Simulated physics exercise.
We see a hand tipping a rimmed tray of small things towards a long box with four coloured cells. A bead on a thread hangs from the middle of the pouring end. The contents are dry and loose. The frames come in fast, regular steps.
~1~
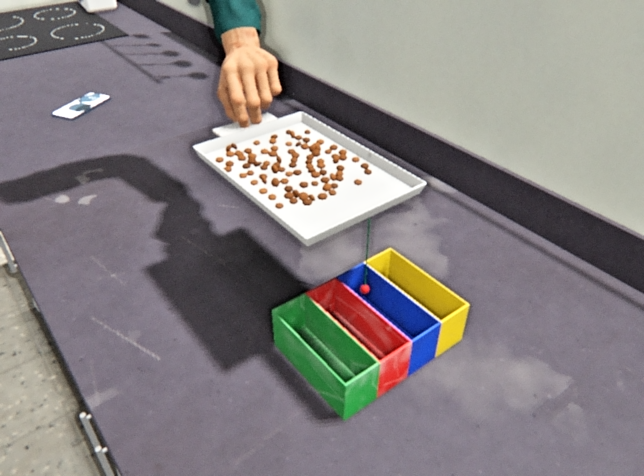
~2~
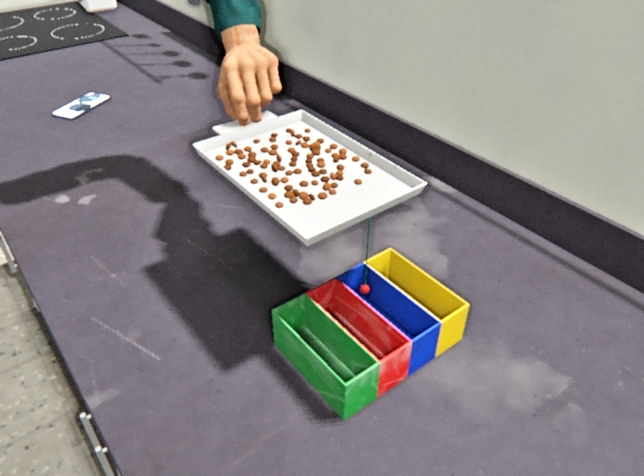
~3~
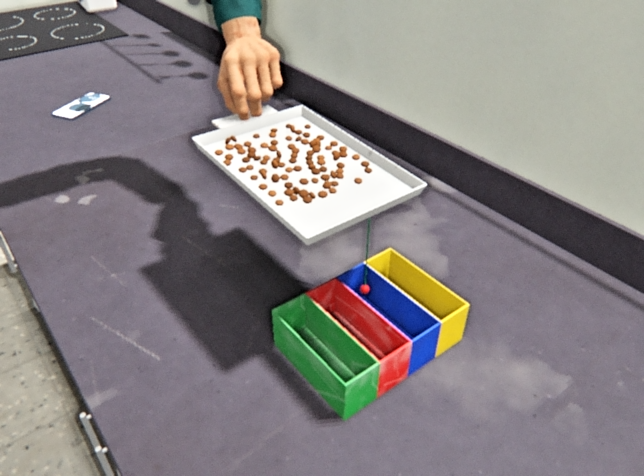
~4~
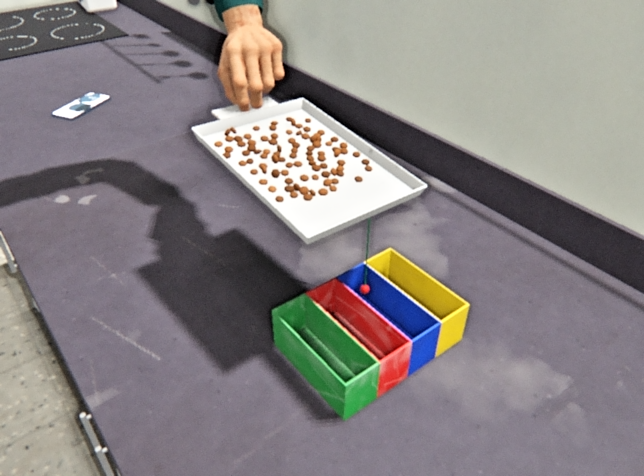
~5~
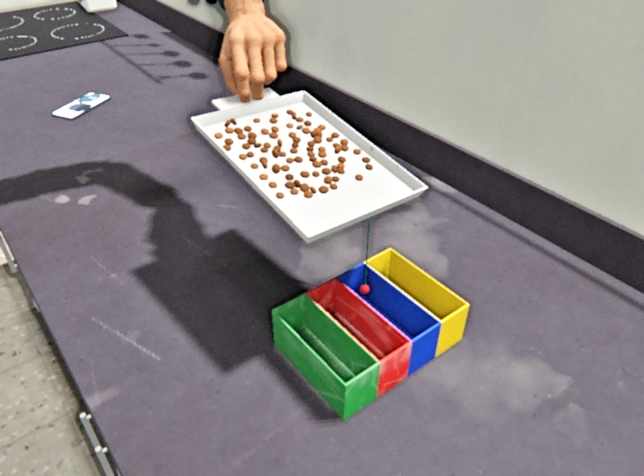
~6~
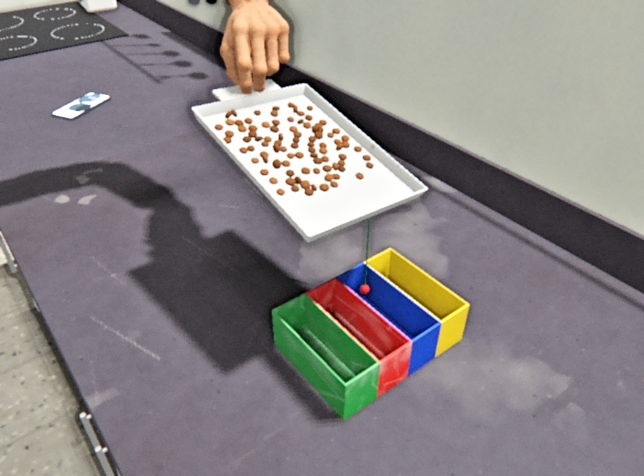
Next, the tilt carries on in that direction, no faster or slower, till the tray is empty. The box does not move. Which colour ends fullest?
The yellow cell gets the most.
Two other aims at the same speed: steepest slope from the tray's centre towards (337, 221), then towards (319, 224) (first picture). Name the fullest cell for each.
One: The green one. Two: That green cell.
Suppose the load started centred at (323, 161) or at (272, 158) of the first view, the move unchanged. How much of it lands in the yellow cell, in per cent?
Near 60 % and 50 %.
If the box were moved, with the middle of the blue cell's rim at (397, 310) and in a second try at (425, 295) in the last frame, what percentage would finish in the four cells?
The first gives 90 %, the second 100 %.
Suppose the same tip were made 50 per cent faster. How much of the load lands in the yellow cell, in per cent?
Roughly 60 in a hundred.
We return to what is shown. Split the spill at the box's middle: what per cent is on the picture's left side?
Near 0 %.
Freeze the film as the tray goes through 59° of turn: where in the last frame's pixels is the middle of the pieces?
Roughly at (394, 193).
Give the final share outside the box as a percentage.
Close to 10 per cent.
Shortly afterwards, tray tipped steeply; the bulk on the tray; a little in the yellow cell; only a few in the blue cell; a little falling or outside the box.
Next, tray tipped right over; a little on the tray; near a third in the yellow cell; near a quarter in the blue cell; near a third falling or outside the box.
Some moments later, tray tipped past a quarter turn; near half in the yellow cell; near a third in the blue cell; only a few in the red cell; a little falling or outside the box.
In the end, tray tipped past a quarter turn; near half in the yellow cell; near a third in the blue cell; only a few in the red cell; none at all in the green cell; a little outside the box.
